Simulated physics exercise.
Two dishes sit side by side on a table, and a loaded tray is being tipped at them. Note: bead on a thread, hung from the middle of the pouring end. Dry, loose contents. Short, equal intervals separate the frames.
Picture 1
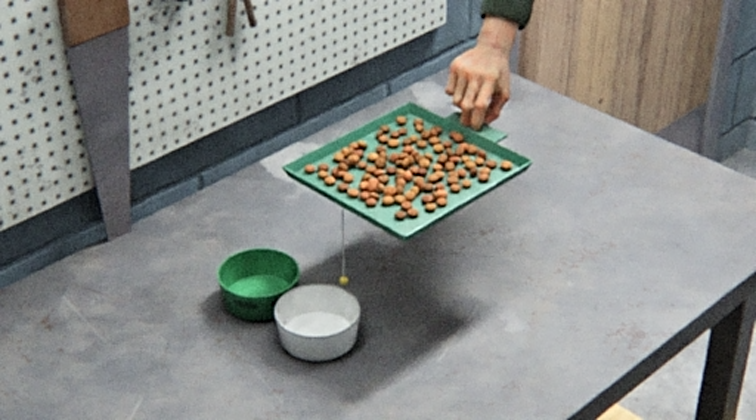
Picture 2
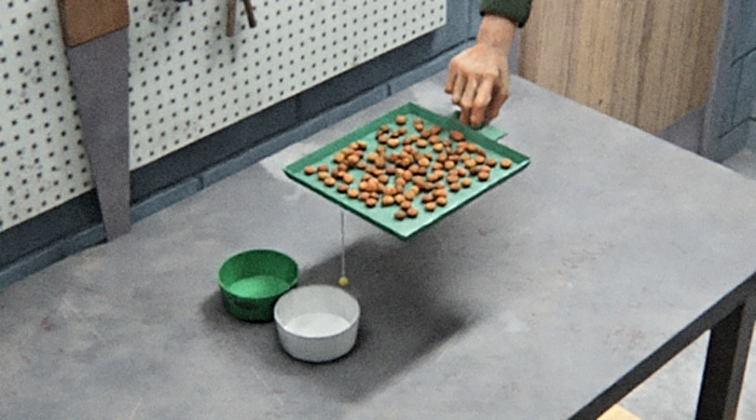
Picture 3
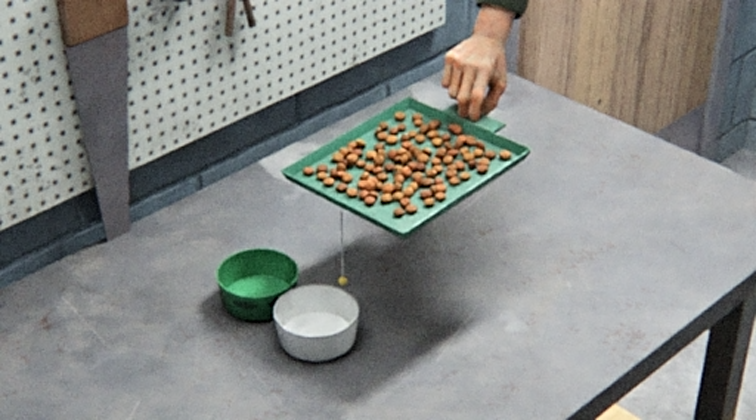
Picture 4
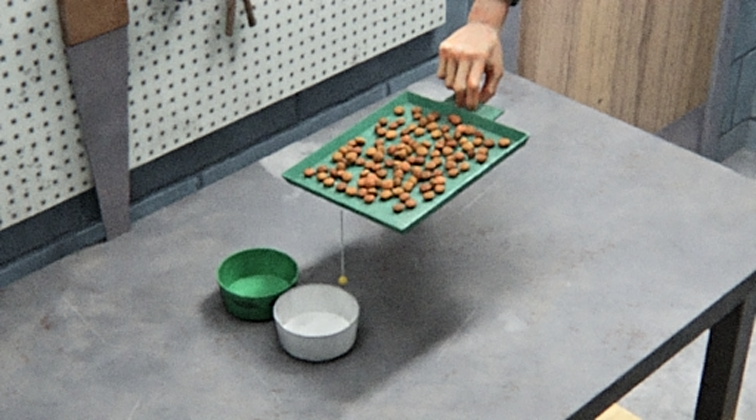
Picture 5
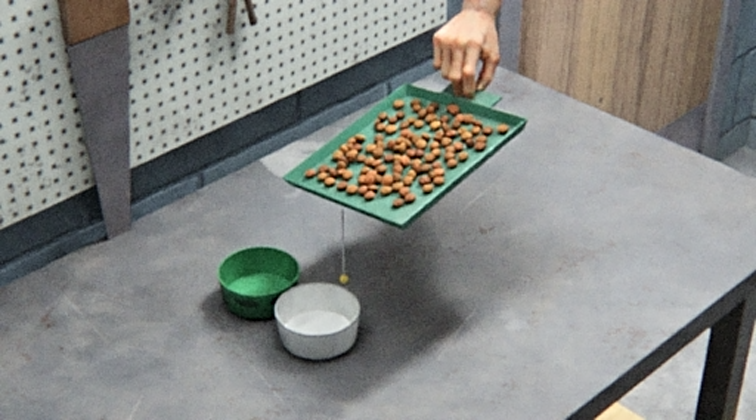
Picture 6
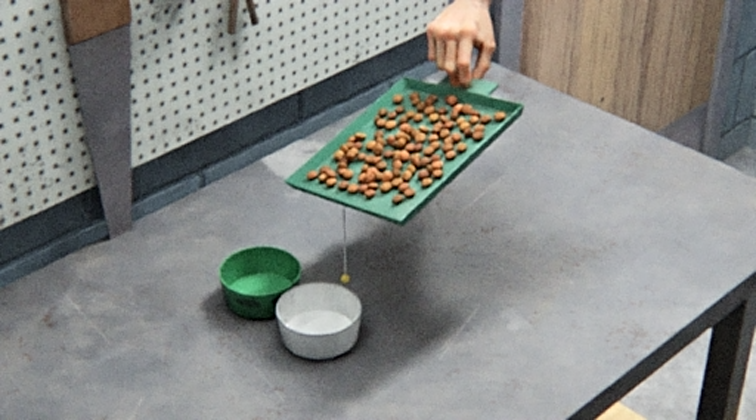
On a grey workshop table, a hand gradually raising and tilting a green tray of brown kibble above two small bowls.
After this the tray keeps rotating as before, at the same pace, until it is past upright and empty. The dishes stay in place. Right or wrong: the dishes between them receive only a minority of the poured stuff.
Right, they get under half.
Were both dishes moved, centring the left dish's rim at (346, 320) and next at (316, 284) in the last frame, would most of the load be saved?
First try: Lower than half; second try: Lower than half.
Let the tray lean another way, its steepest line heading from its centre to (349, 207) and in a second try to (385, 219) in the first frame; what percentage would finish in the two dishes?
I'd say some 70 in a hundred at first, then 20 in a hundred.
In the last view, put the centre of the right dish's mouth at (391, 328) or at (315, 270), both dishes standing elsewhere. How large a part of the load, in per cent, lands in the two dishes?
Respectively 20 percent and 90 percent.
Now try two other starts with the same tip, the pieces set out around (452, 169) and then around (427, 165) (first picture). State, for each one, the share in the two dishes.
Roughly 60 % and then 50 %.
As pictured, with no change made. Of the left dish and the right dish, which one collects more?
The fuller one is the left side.
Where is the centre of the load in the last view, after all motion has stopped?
(298, 279).
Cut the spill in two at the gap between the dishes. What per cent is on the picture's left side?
It comes to about 20 percent.
Soon, tray tipped steeply; most on the tray; a small part in the air.
A while on, tray tipped right over; a stray few on the tray; a small part in the right dish; about a quarter in the left dish; about two thirds outside both; a small part in the air.
Towards the end, tray tipped past a quarter turn; a small part in the right dish; about a quarter in the left dish; about two thirds outside both.
Finally, tray tipped past a quarter turn; a small part in the right dish; about a quarter in the left dish; about two thirds outside both.
